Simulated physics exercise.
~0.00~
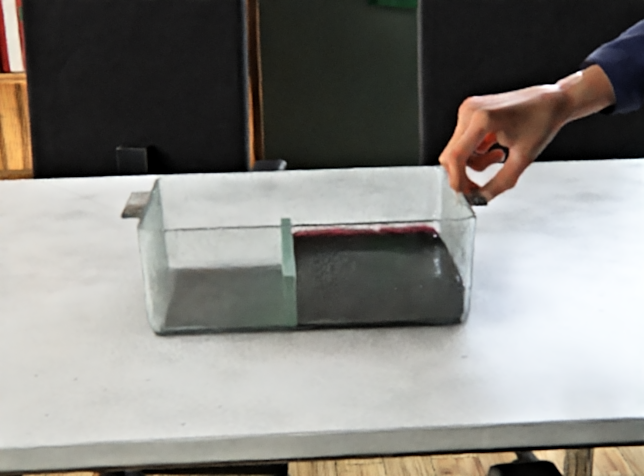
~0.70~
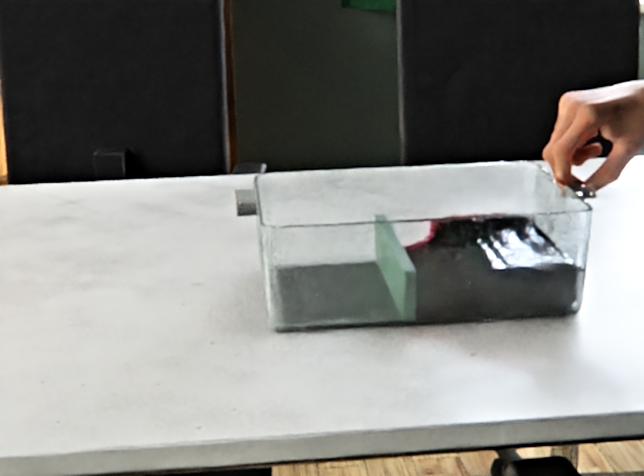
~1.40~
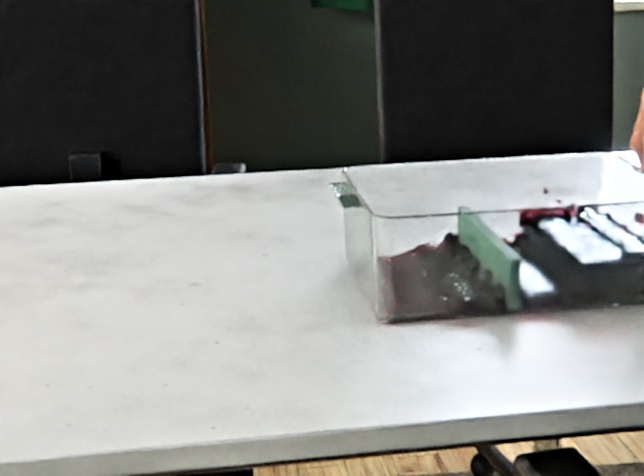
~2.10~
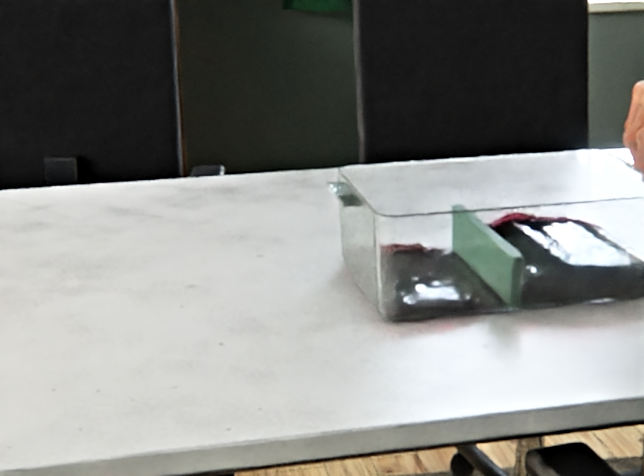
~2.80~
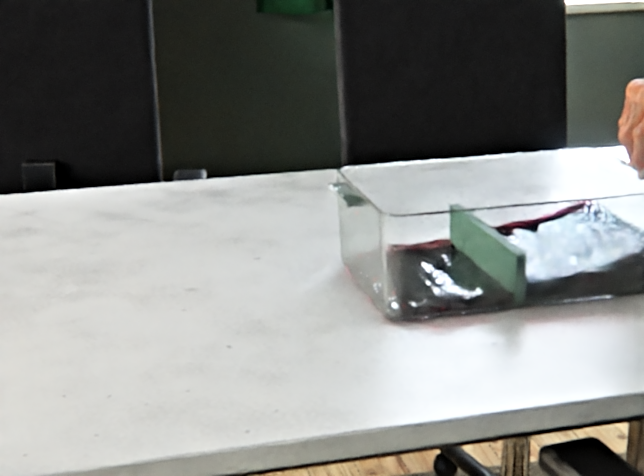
The video shows a hand pulling a clear food box, split by a low greenish wall, rightward across a pale table. Dark wine on the right side sloshes and spills over into the empty left part, and the box comes to rest with wine still rippling on both sides.
